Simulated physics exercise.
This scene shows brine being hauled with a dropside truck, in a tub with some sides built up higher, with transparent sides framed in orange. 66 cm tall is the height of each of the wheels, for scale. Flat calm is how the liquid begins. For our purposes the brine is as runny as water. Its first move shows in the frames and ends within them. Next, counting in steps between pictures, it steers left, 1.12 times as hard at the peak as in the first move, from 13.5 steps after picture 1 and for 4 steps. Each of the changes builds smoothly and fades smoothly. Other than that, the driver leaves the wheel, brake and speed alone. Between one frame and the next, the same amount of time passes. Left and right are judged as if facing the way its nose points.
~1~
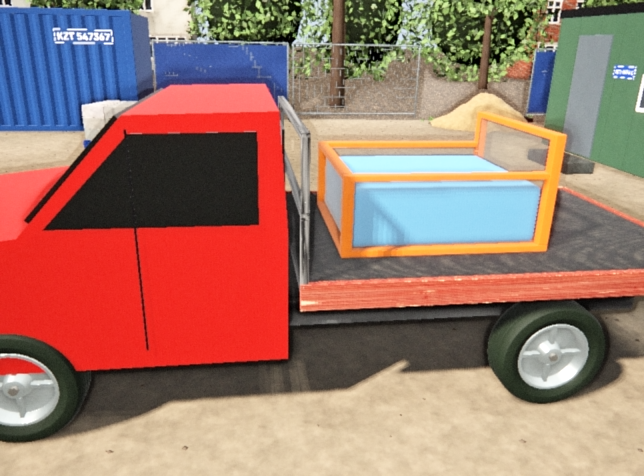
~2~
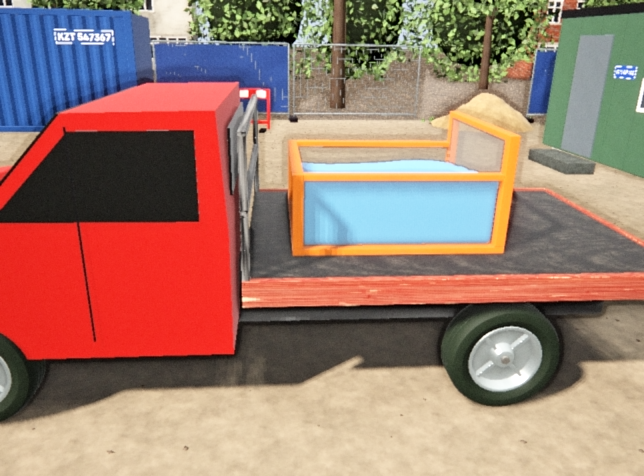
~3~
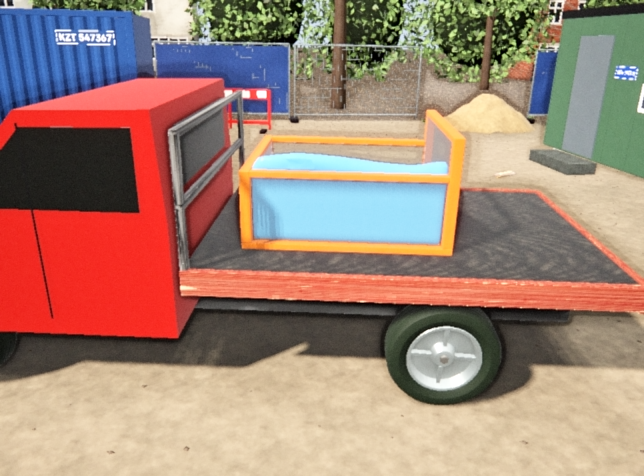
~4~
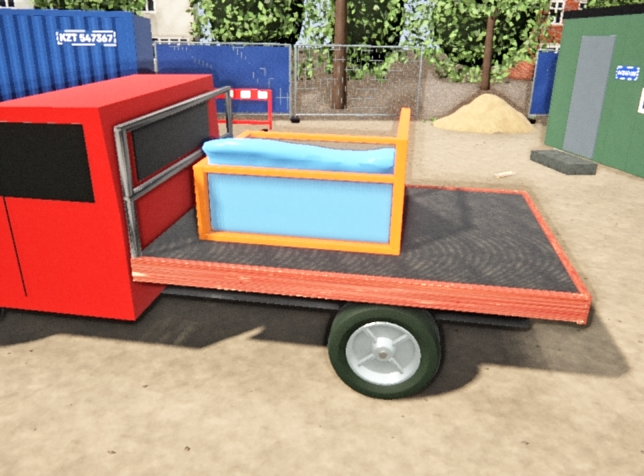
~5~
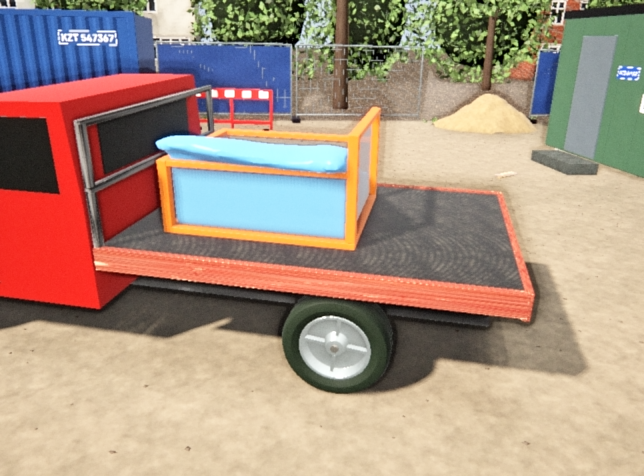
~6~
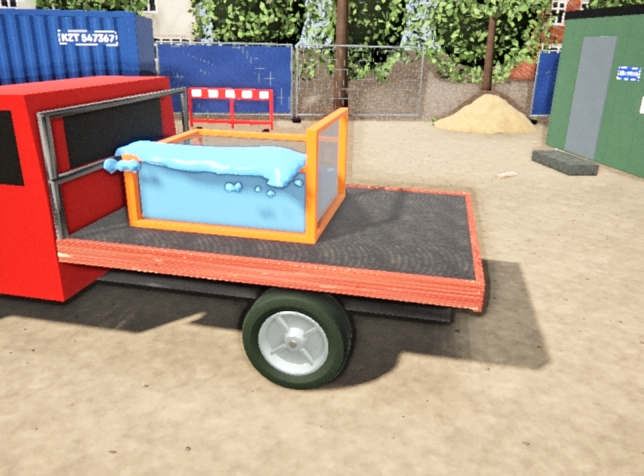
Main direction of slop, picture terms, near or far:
Near.
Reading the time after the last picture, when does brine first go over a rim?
The first spill happens at roughly 0.1 s.
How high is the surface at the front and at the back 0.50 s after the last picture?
Roughly 40 cm in front and 36 cm behind.
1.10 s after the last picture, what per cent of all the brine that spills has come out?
About 90 percent at that moment.
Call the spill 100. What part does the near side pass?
Around 50 in a hundred.
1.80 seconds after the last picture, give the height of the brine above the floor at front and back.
Front level 36 cm, back level 34 cm.
Then, 0.50 s later than the final frame, it stands 35 cm high behind and 40 cm in front; 5 per cent has gone over the near side, a little elsewhere.
Then, 1.10 s later than the final frame, it stands 36 cm high behind and 34 cm in front; 6 per cent has gone mostly over the near side, some over the far side.
Then, 1.80 s later than the final frame, it stands 34 cm high behind and 37 cm in front; 7 per cent has gone over the near side and the far side, a little elsewhere.
Then, 4.24 s later than the final frame, 8 per cent has gone over the near side and the far side, a little elsewhere; the near side has passed 4 per cent and the far side 2.
